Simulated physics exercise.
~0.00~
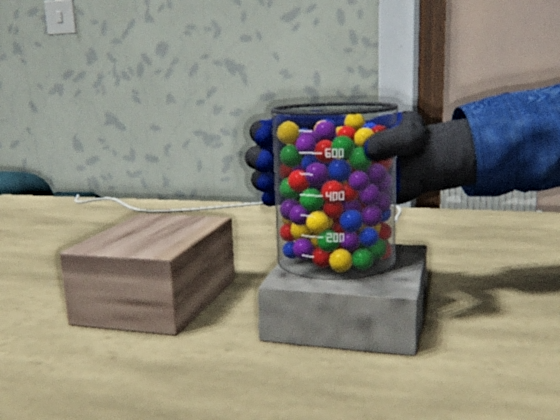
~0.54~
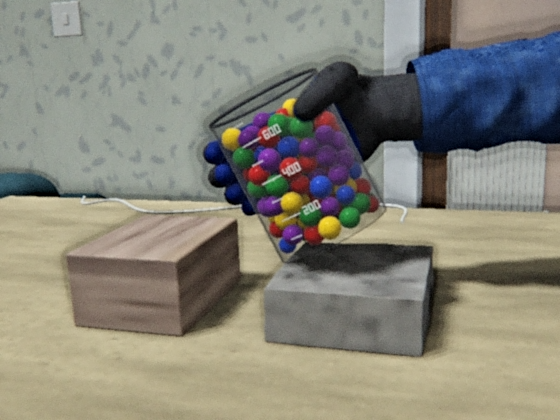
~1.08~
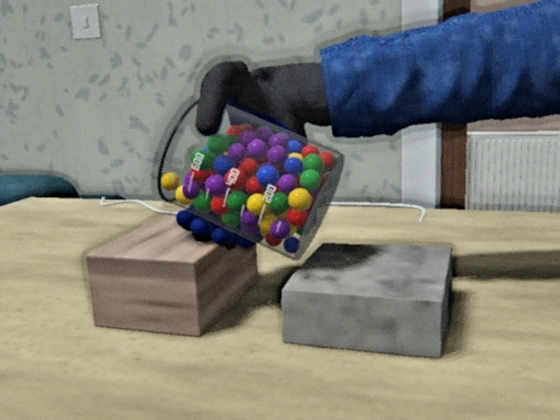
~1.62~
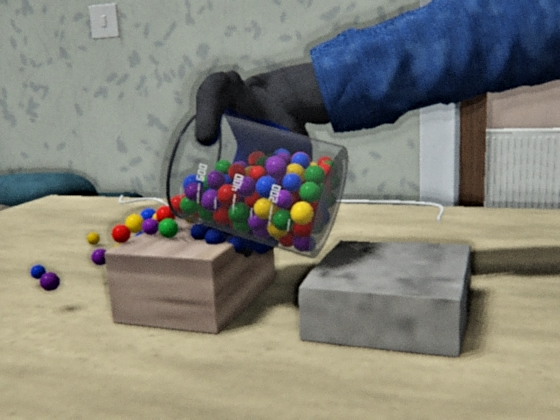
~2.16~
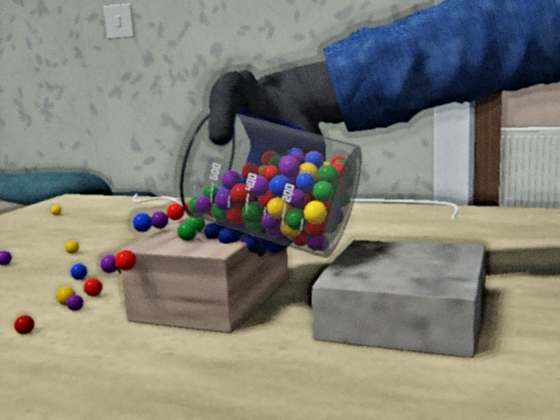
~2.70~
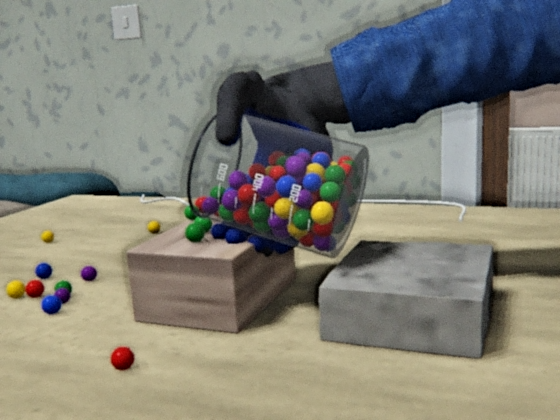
The video shows a gloved hand lifting a clear beaker of colourful gumballs off a grey block and tipping it leftward until it rests on a wooden block, where some gumballs spill and scatter across the counter while most remain inside.
